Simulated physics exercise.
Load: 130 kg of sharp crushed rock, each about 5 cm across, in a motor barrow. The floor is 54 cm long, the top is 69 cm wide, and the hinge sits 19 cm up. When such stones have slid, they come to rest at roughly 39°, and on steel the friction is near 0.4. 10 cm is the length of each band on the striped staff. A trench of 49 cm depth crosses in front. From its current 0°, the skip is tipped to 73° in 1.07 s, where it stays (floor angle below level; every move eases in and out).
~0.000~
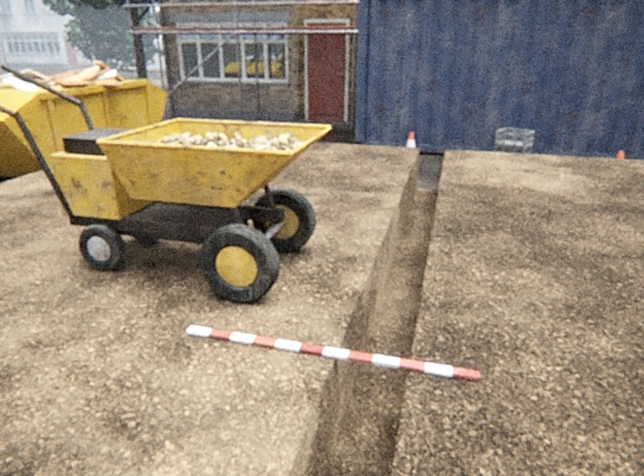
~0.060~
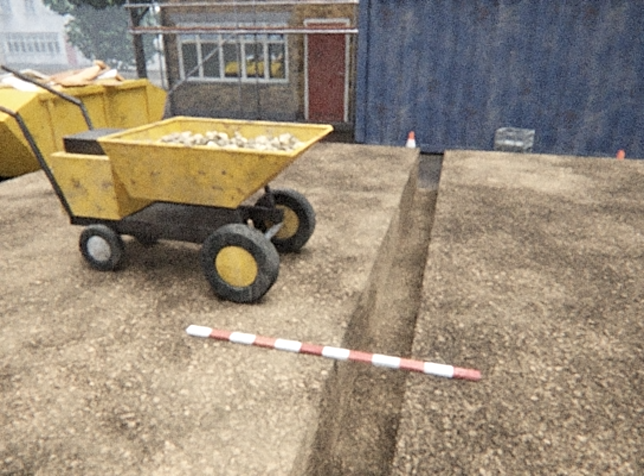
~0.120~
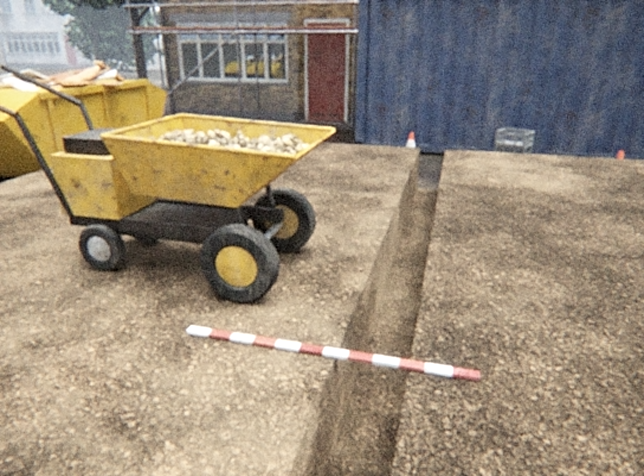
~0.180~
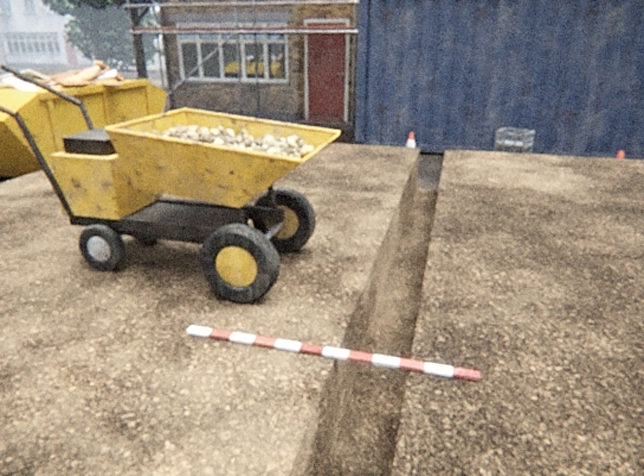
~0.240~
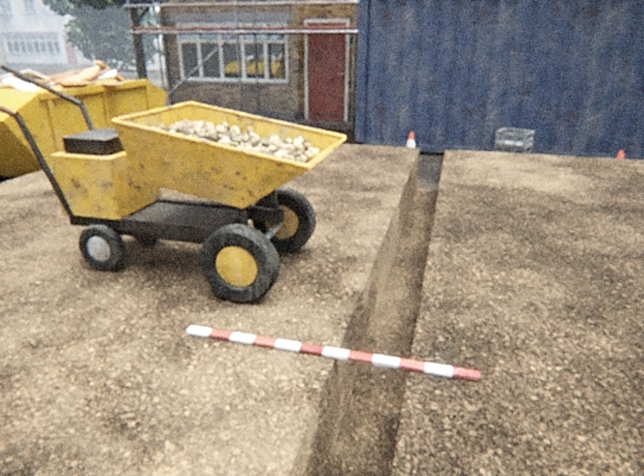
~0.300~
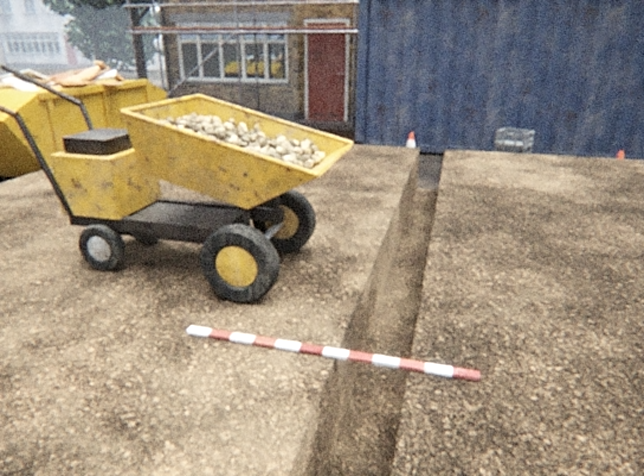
A yellow motor barrow loaded with pale stones stood beside a narrow trench, its wheels still, while its skip slowly tilted forward to the right, the back rising and the front lip dipping slightly.
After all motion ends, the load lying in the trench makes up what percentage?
It makes up about 84 per cent.
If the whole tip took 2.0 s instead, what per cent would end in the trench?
Around 90 per cent would end in the trench.
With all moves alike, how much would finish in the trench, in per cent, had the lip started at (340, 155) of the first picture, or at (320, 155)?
I'd expect close to 5 per cent at the first and 25 per cent at the second.
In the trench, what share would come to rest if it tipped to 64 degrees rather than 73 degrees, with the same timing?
Roughly 80 per cent would end in the trench.
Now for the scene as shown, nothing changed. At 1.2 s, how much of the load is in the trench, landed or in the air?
By that point it's something like 40 in a hundred.
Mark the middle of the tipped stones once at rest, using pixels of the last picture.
Middle at around (396, 349), I'd say.
After 0.8 s the floor is at 61°; 100 % in the skip; the foremost stones are at (369, 251).
After 1.2 s the floor is at 73°; 56 % in the skip, 39 % in the trench, 5 % past the trench; the foremost stones are at (446, 293).
After 1.5 s the floor is at 73°; 11 % in the skip, 73 % in the trench, 16 % past the trench; the foremost stones are at (537, 311).
After 3.5 s the floor is at 73°; 0 % in the skip, 84 % in the trench, 16 % past the trench; the foremost stones are at (562, 311).
